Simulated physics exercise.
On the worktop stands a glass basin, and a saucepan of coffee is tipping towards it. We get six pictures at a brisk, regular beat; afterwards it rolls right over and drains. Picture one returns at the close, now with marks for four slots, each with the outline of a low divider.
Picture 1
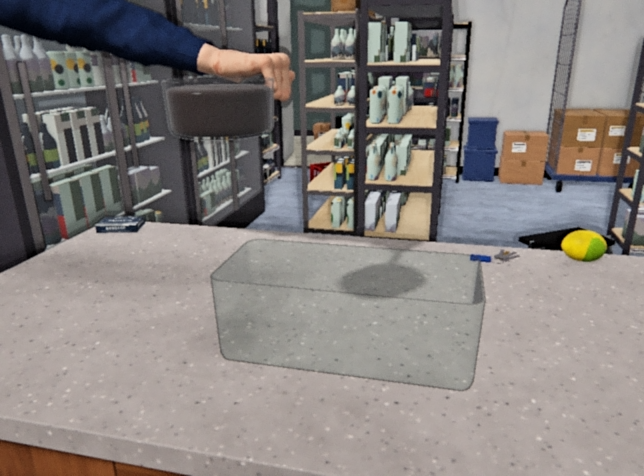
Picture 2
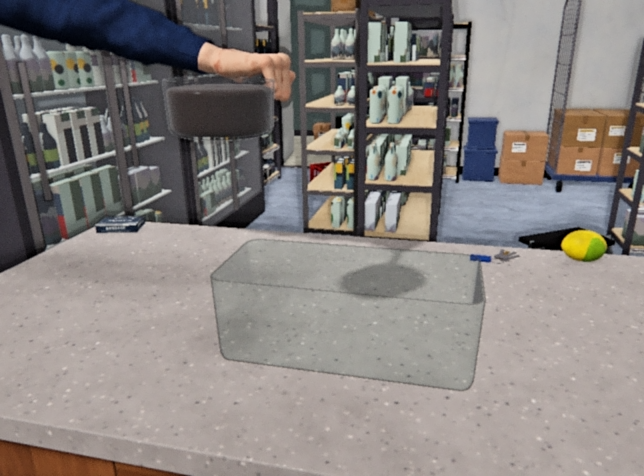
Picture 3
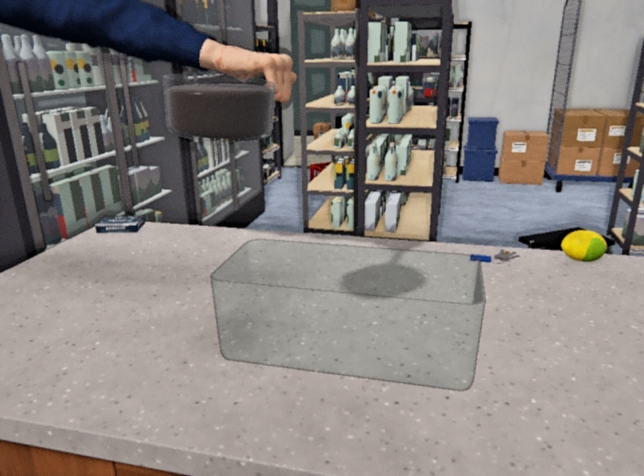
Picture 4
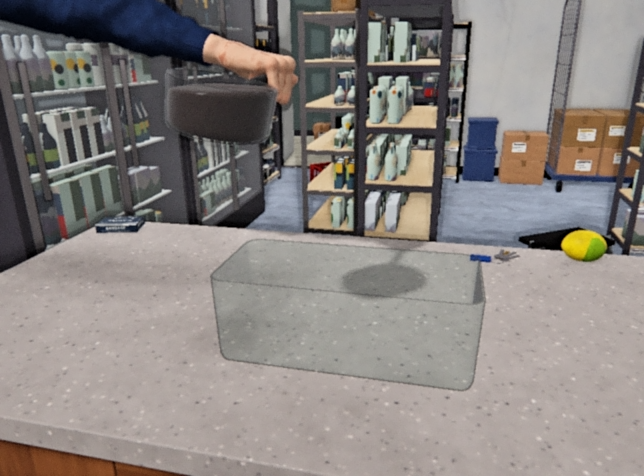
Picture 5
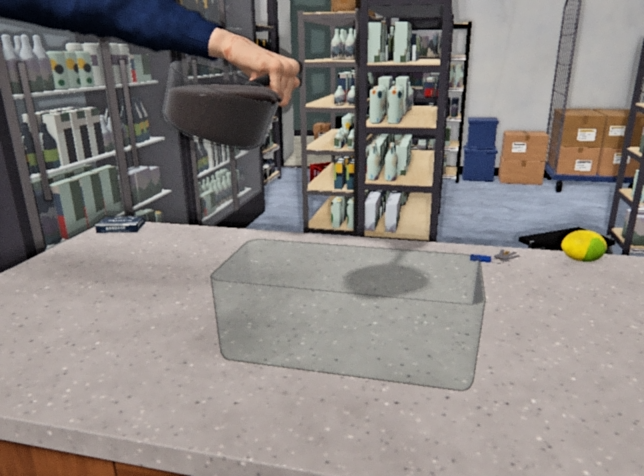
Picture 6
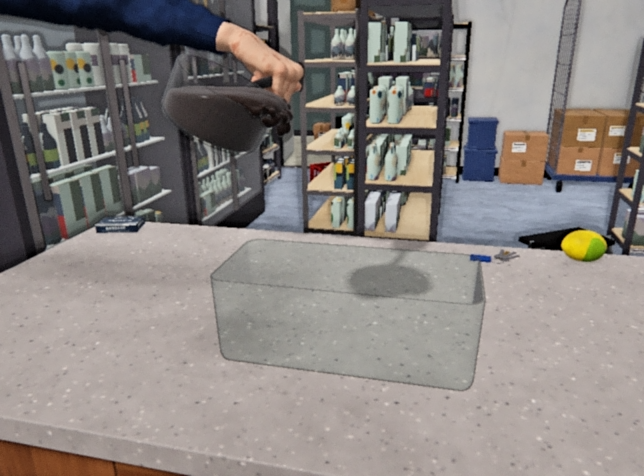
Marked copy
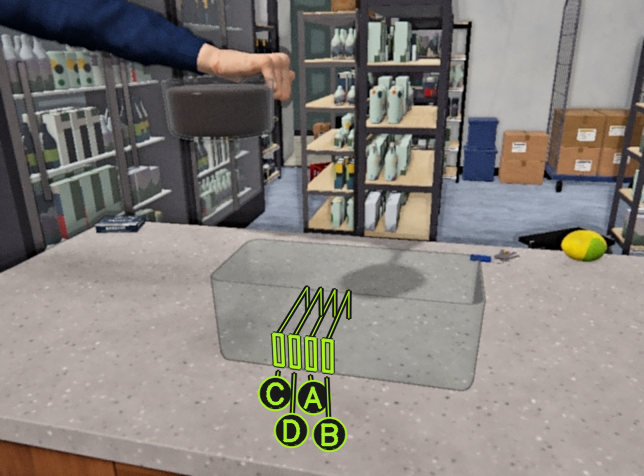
To begin with, a hand reaching in from the left holds a dark saucepan level above an empty glass basin on a speckled worktop. The hand then gradually tilts the pan down towards the right, and a little dark coffee comes over its lower lip, while the basin stays still.
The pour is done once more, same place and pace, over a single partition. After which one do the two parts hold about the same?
The best slot is B.
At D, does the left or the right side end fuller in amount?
The right side.
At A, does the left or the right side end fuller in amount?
The right one.
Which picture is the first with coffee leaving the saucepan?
In picture 5.
On the marked copy, A at (310, 375); B at (326, 378); C at (278, 371); D at (294, 373).
With A, about 31 % ends left of the wall and 67 % right of it.
With B, about 49 % ends left of the wall and 50 % right of it.
With C, about 8 % ends left of the wall and 90 % right of it.
With D, about 21 % ends left of the wall and 77 % right of it.
